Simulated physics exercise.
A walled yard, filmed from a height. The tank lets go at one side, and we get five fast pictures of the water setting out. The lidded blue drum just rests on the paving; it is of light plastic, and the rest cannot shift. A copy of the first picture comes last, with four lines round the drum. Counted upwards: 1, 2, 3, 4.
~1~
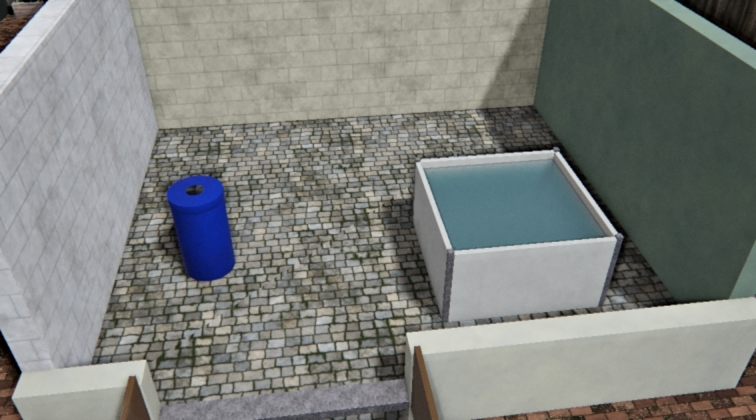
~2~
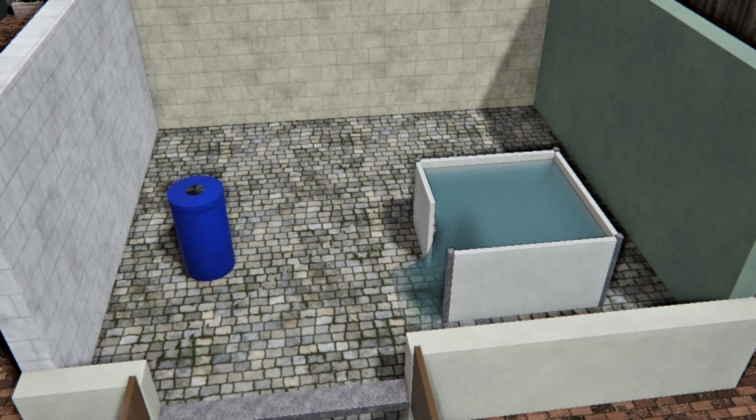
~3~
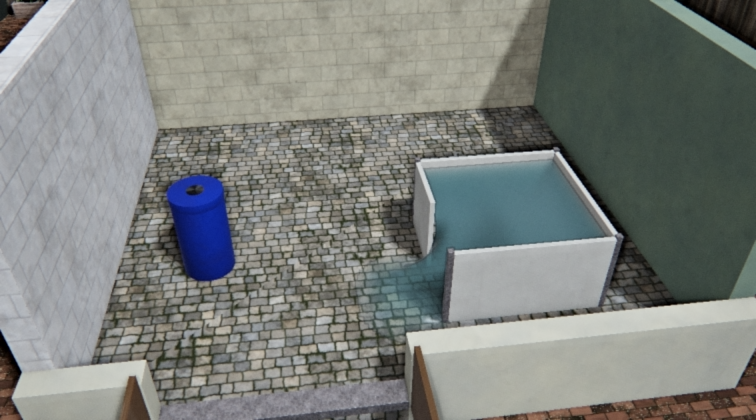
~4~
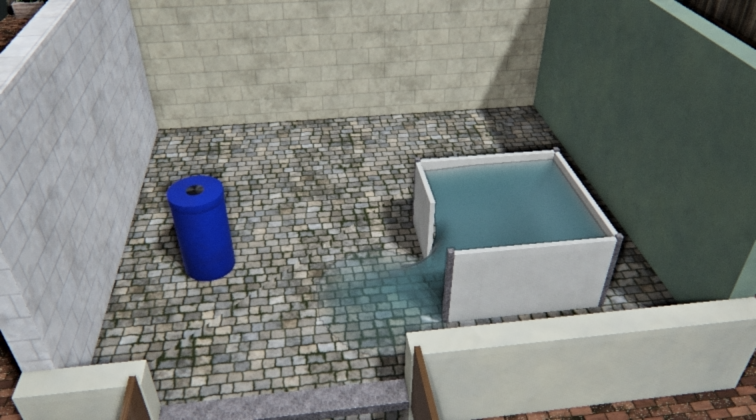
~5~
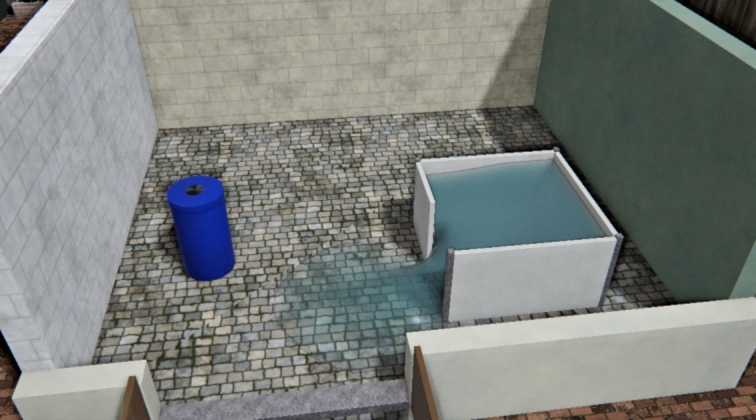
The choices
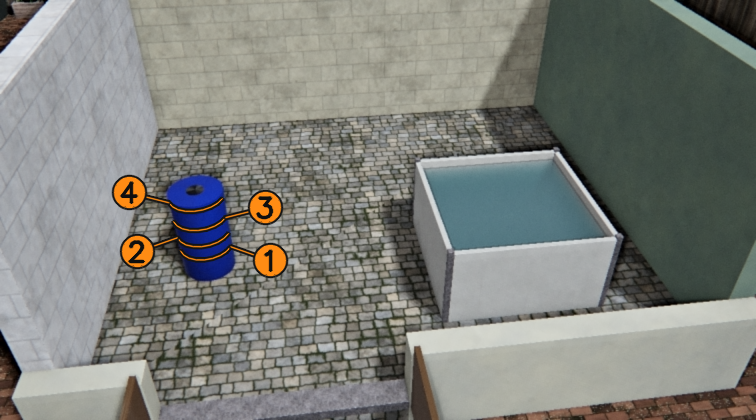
White tank in a walled cobbled yard losing part of its left side, water pouring out and spreading left across the ground.
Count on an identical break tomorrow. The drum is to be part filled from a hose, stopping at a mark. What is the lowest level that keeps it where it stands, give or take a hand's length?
Take 1.
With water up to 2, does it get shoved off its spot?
No, that is safe.
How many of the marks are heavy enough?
All of the four.
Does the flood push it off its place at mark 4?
No, not at all.
On the marked copy, 1 at (204, 259); 2 at (201, 246); 3 at (198, 230); 4 at (194, 211); from the bottom up 1, 2, 3, 4.
For mark 1, it does not move.
For mark 2, it does not move.
For mark 3, it does not move.
For mark 4, it does not move.
